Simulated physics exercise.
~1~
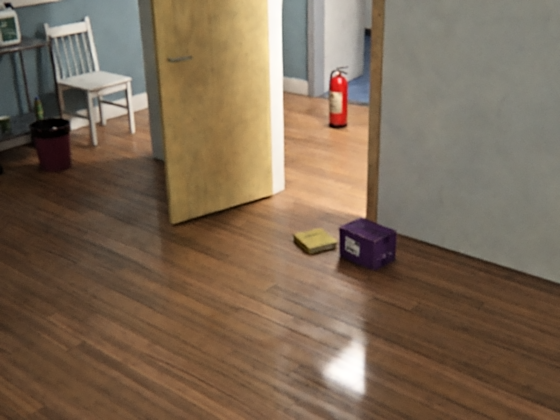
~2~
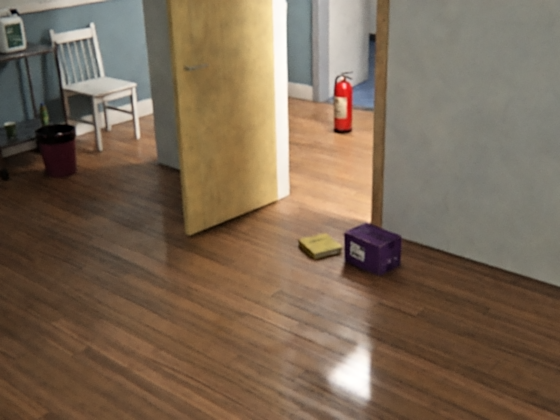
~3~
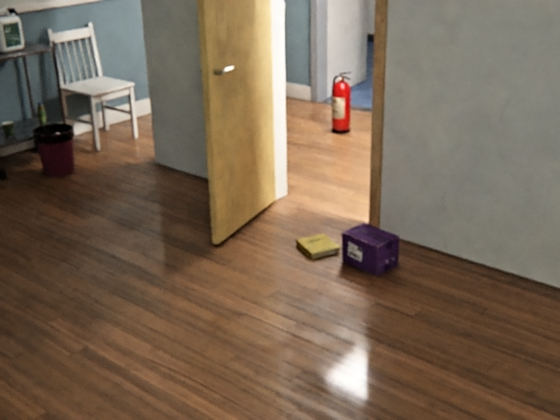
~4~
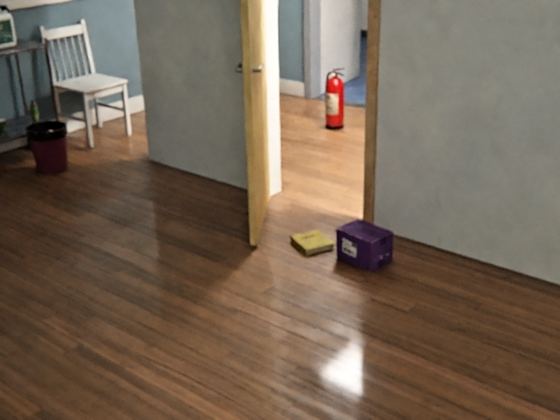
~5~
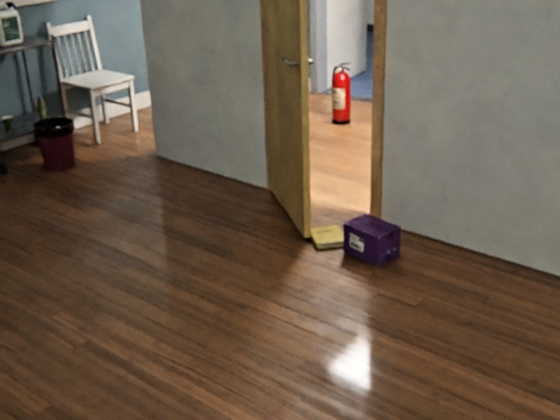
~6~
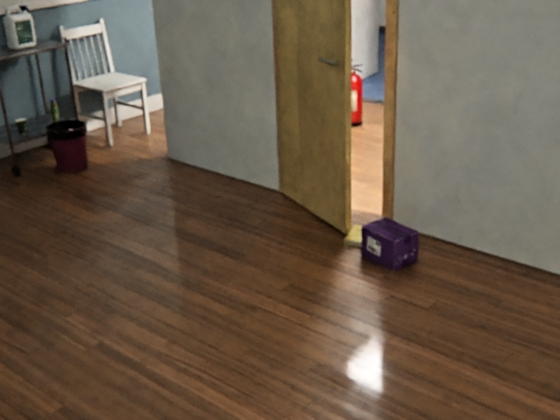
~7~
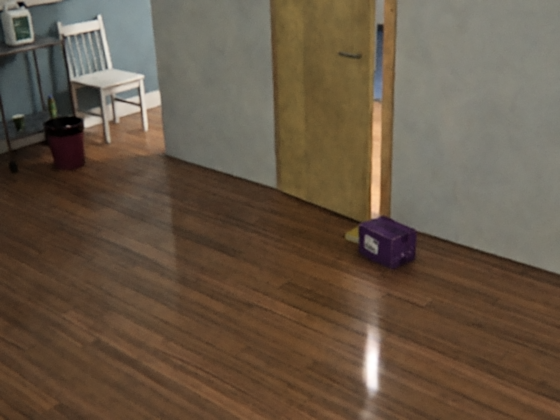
In a room with a shiny wooden floor, an open door swung right towards its frame and pushed a yellow book along beside a purple parcel, ending almost shut with a narrow gap left and the book mostly hidden behind the parcel.
